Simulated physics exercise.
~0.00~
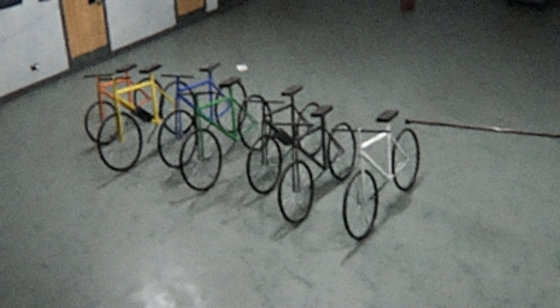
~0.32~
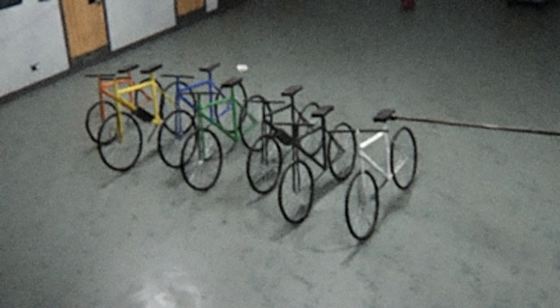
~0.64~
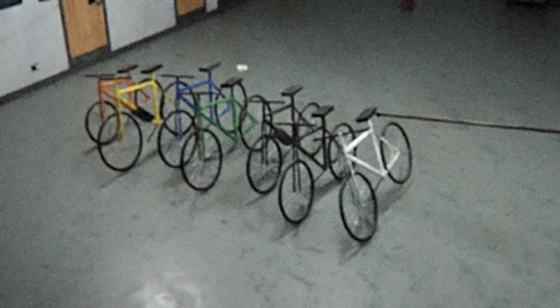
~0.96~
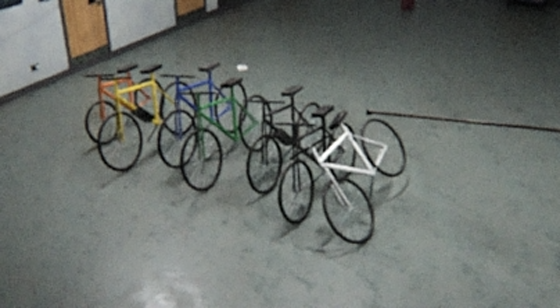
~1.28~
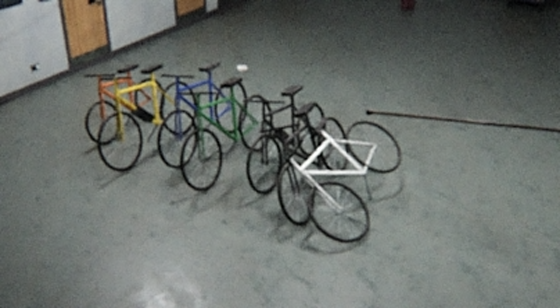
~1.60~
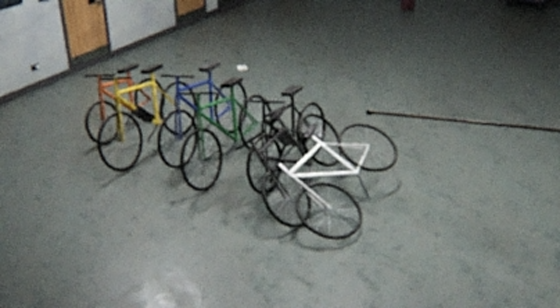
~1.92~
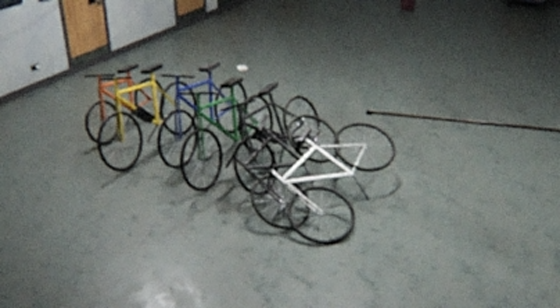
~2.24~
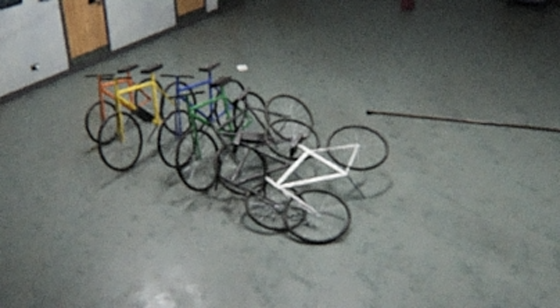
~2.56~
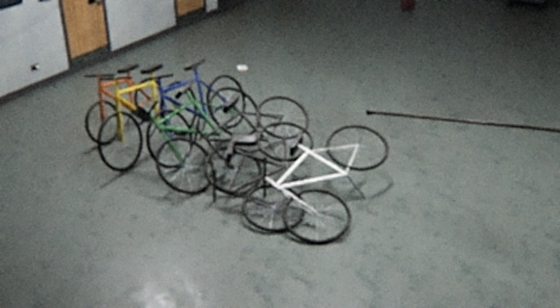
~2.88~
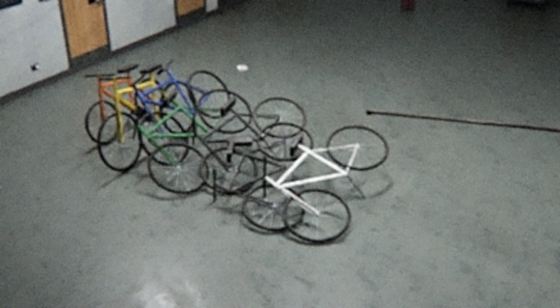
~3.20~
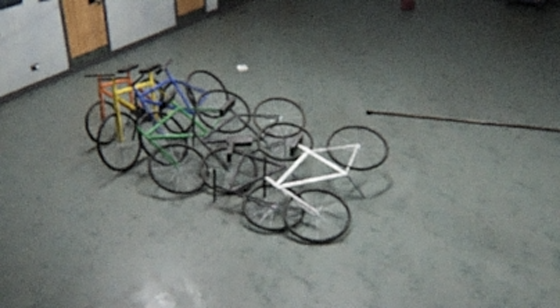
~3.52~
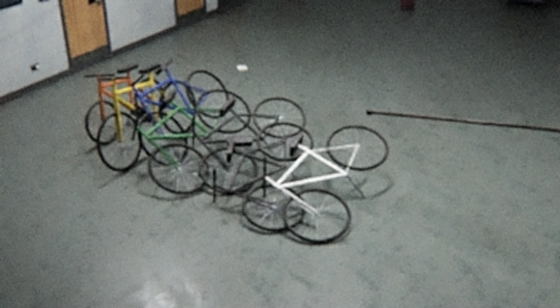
On a dull grey floor indoors, seen from above with doors along the wall at upper left, a row of bicycles stands side by side. Orange and yellow ones are at the left, blue and green in the middle, then dark ones, with a white one at the right end. A long thin pole at the right nudges the white bicycle and stops as it tips left. It falls onto the dark bicycles, which topple in turn. The green and blue ones then lean over leftward, and everything settles in a tangle, with orange and yellow still upright.
